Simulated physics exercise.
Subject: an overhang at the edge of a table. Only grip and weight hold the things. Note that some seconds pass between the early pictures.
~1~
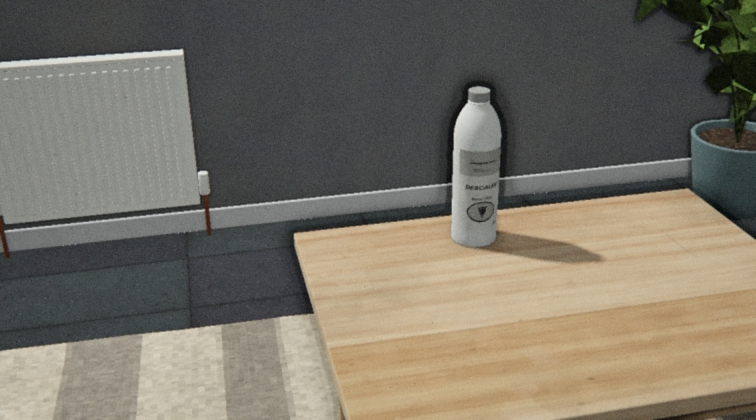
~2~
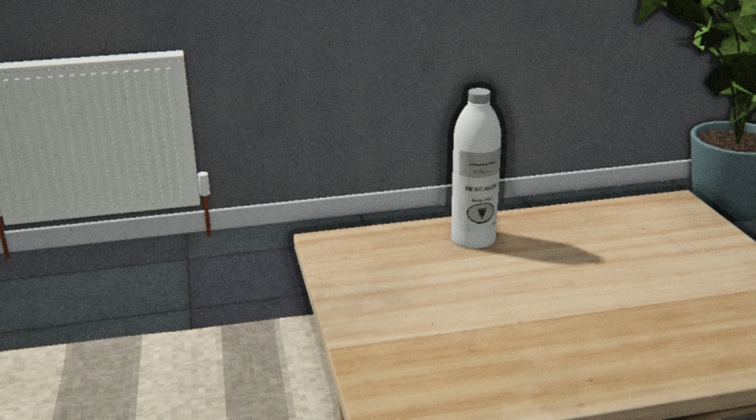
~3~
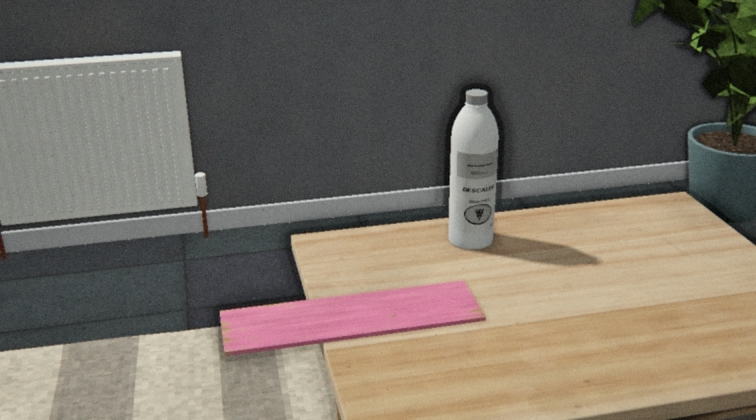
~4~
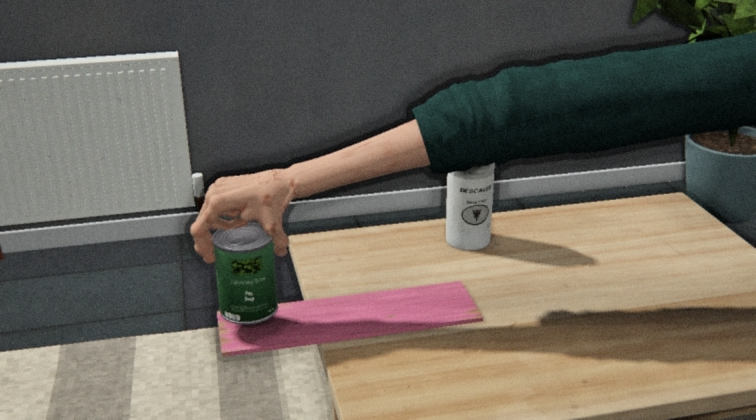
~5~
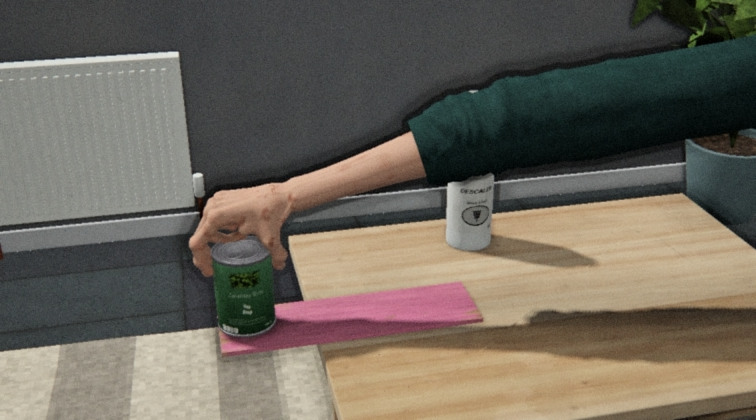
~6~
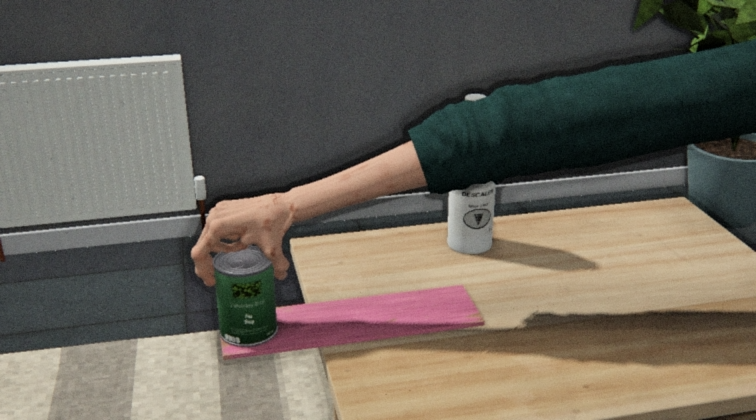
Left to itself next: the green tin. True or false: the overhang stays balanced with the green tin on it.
False, the board drops.
Then, 0.30 s past the last view, green tin now down on the floor or falling; pink board rocked 48° from its first pose.
Then, 0.50 s past the last view, pink board now down on the floor or falling.
Then, 0.60 s past the last view, things are still on the move.
Then, 0.70 s past the last view, as before.
Finally, down on the floor or falling, green tin and pink board; white bottle still in place. The board tips off the edge.
